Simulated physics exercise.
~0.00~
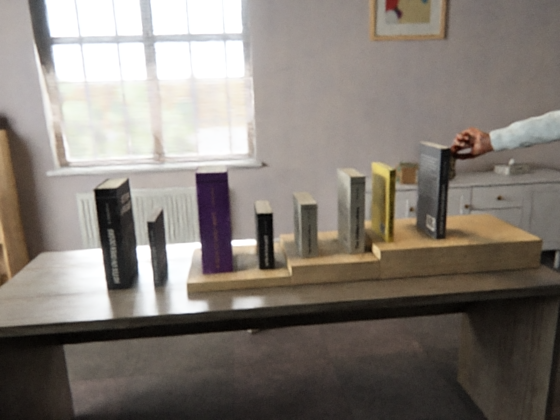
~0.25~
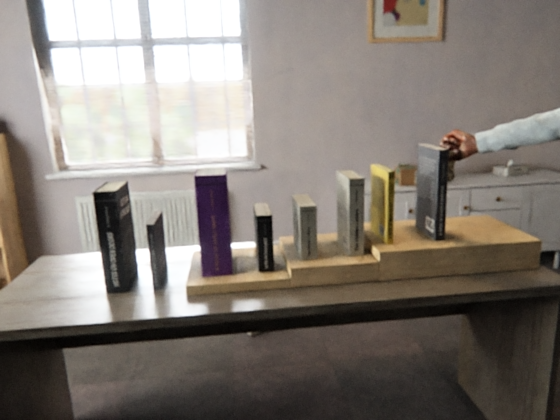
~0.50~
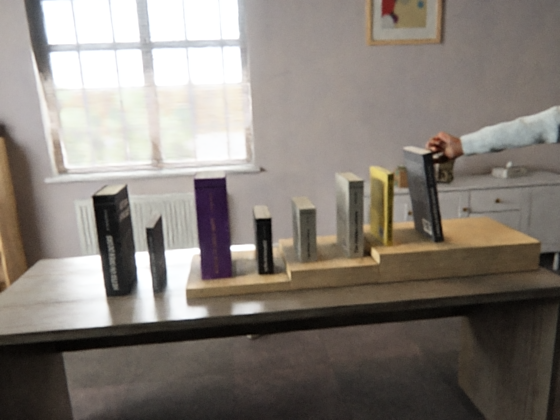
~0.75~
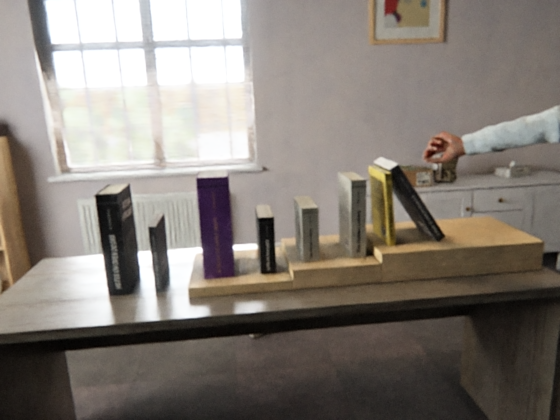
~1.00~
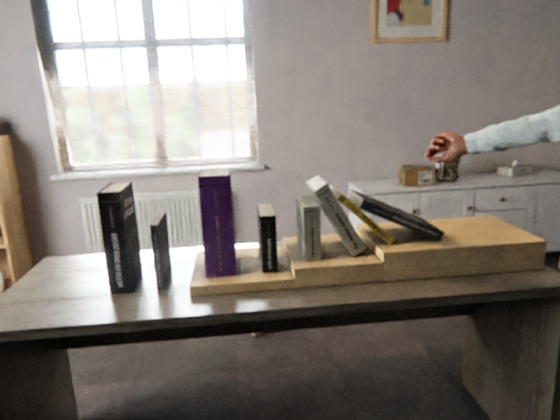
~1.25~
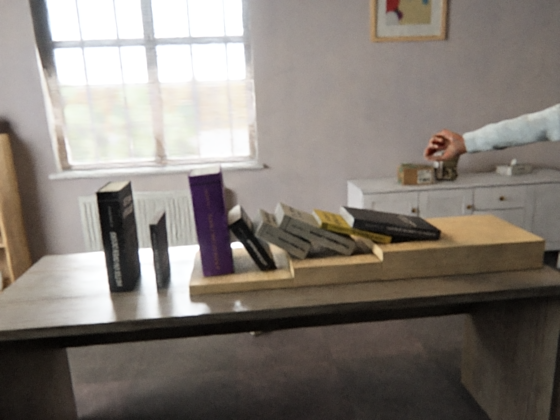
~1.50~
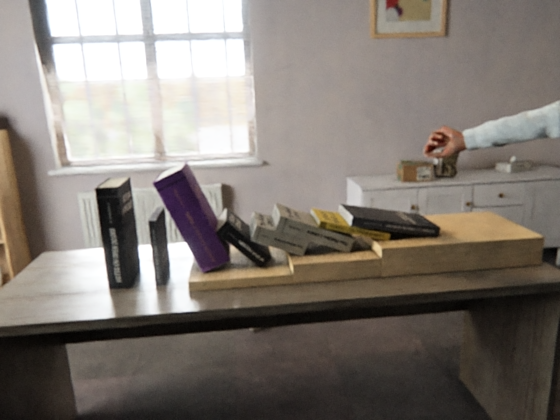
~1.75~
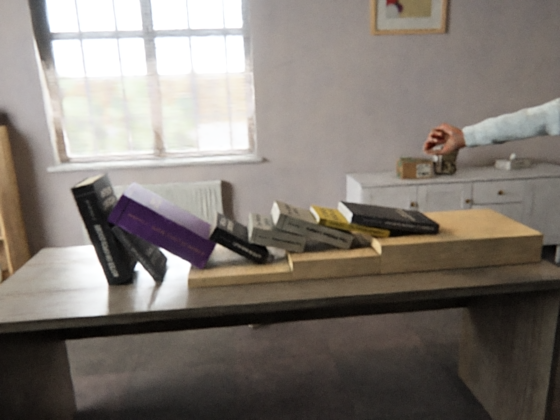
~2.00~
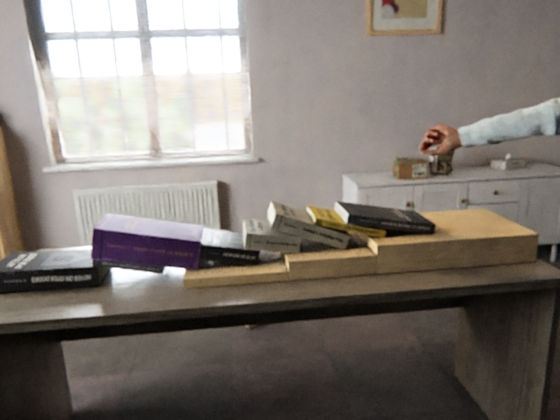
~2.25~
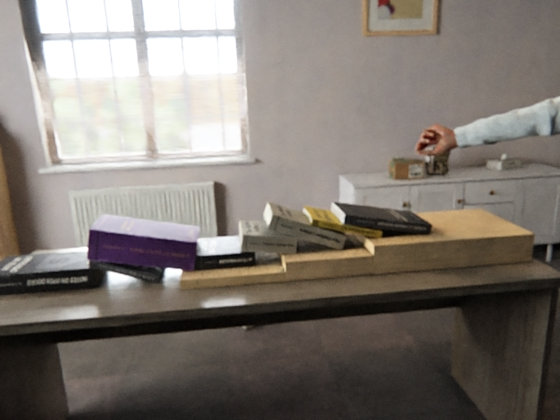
A hand tipped the dark book at the right end of a row standing on low wooden steps, and it toppled left into the yellow one, knocking down book after book, the purple one included, until none stood.
